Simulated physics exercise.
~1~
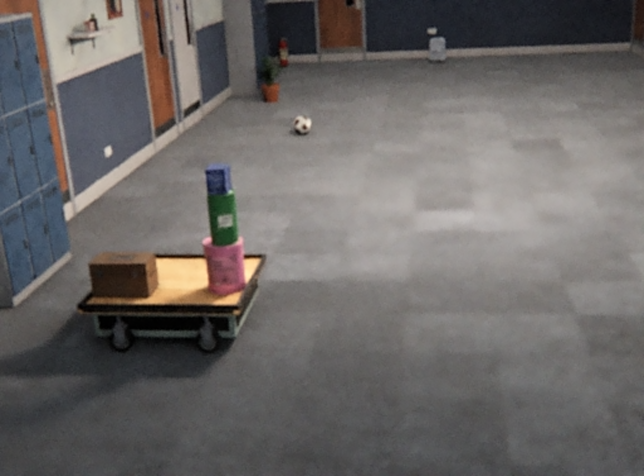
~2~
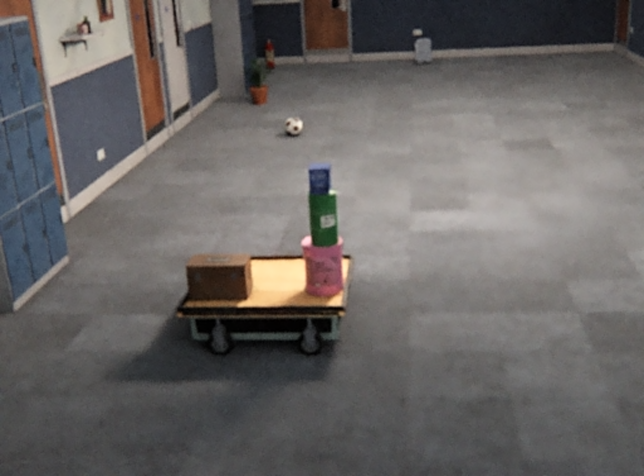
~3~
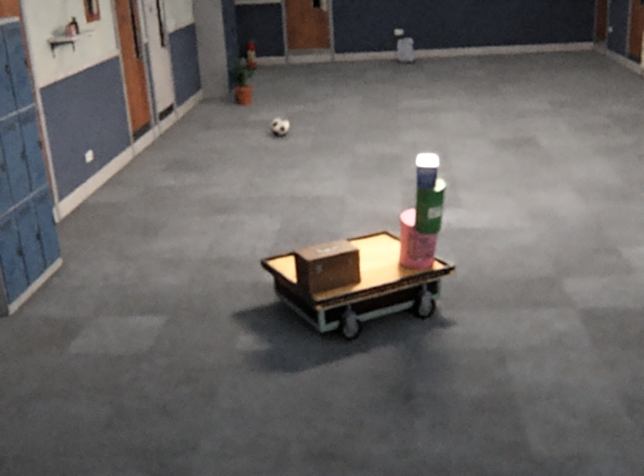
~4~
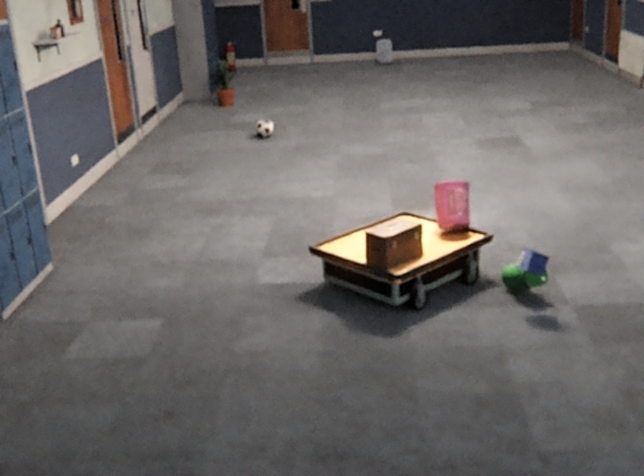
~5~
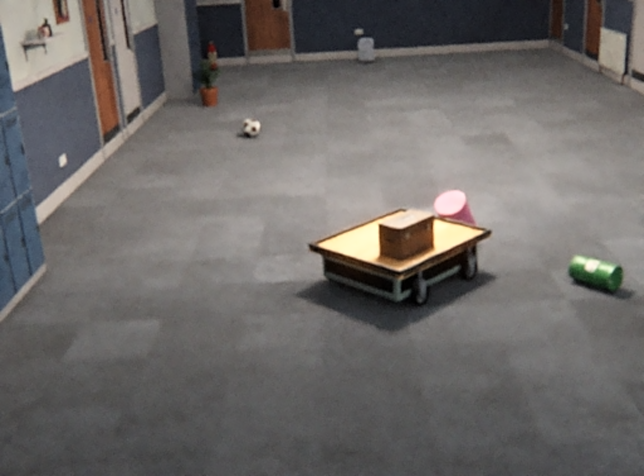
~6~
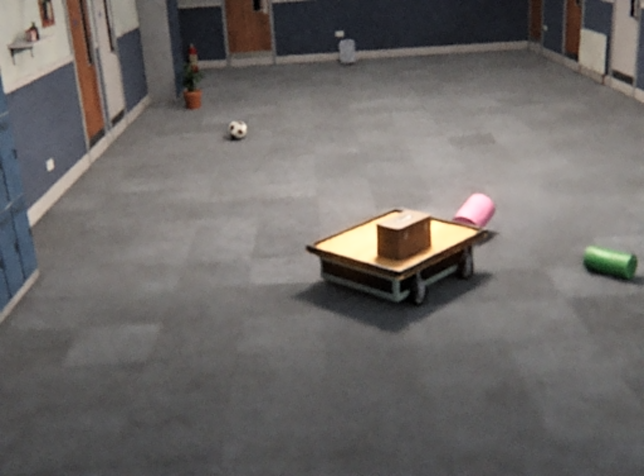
The video shows a flat cart rolling right across a grey hall floor, carrying a brown box and a stack of blue, green and pink containers; as it curves away and stops, the stack topples off, leaving the shifted brown box aboard and the green and pink containers lying beyond the deck.
